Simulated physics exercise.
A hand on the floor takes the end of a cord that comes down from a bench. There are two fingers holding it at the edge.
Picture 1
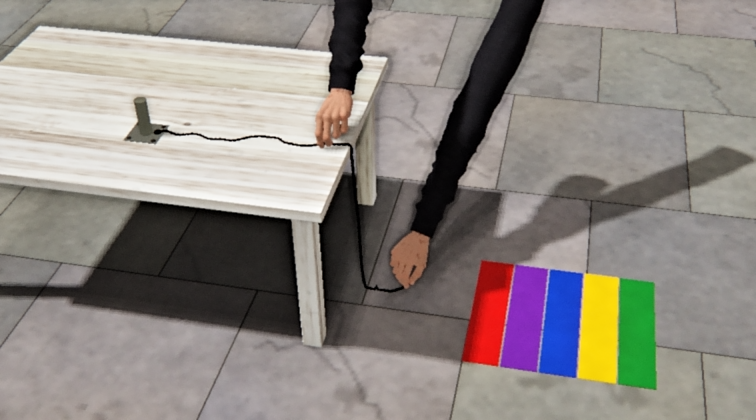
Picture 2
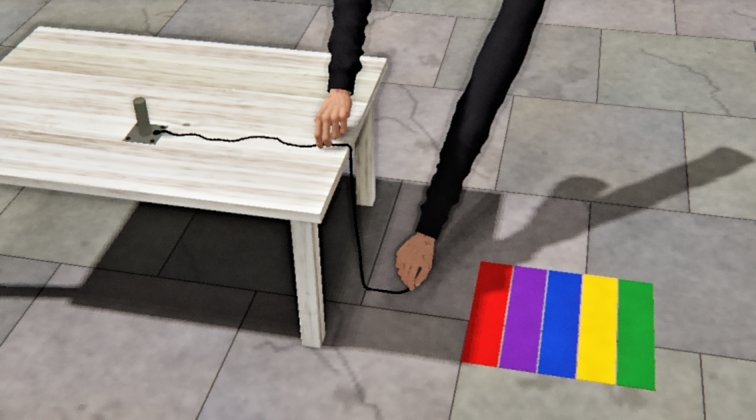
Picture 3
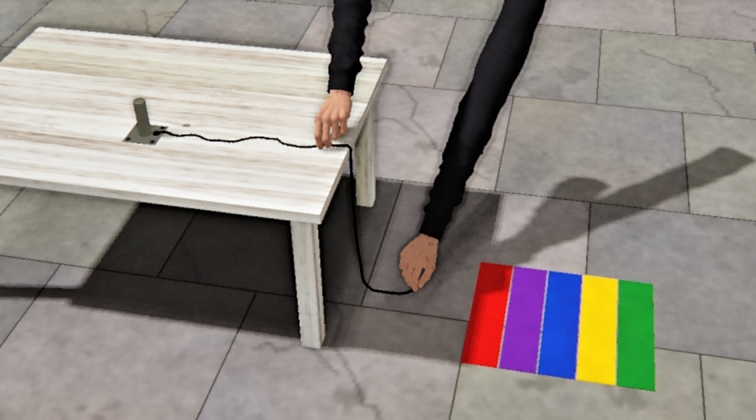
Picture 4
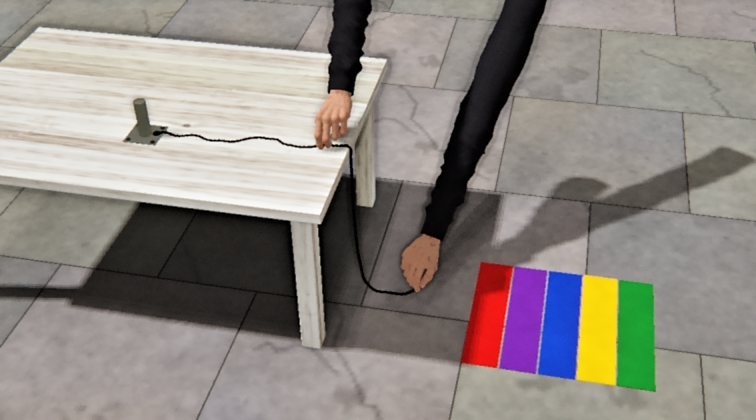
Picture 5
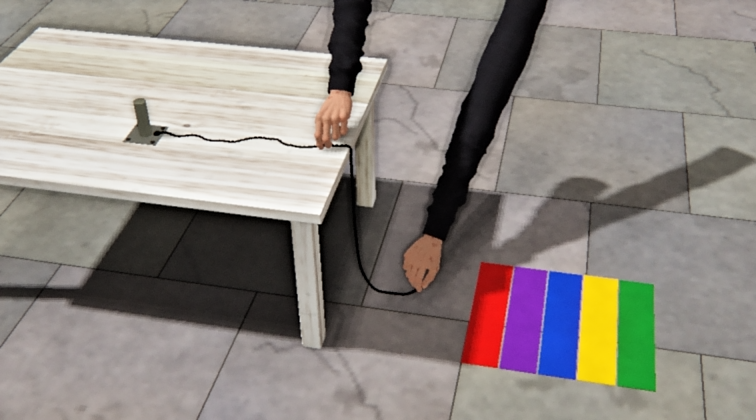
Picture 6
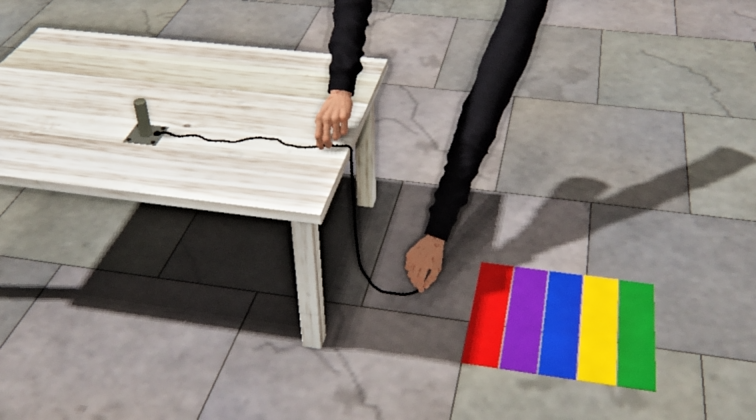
To begin with, one hand rests on a dark cord at the edge of a pale wooden table, while another holds the cord's end near the floor, left of a striped colour mat. The lower hand then shifts slightly right with the cord's end, while the upper hand stays still.
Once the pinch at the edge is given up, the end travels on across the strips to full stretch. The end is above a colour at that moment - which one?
The purple one.
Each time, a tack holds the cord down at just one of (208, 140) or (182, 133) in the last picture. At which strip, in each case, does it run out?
That would give purple the first time and purple the second.
Soon after, end near (478, 295); over red.
After that, end near (511, 299); over purple.
At the stop, end near (530, 302); over purple. It gets as far as the purple strip.
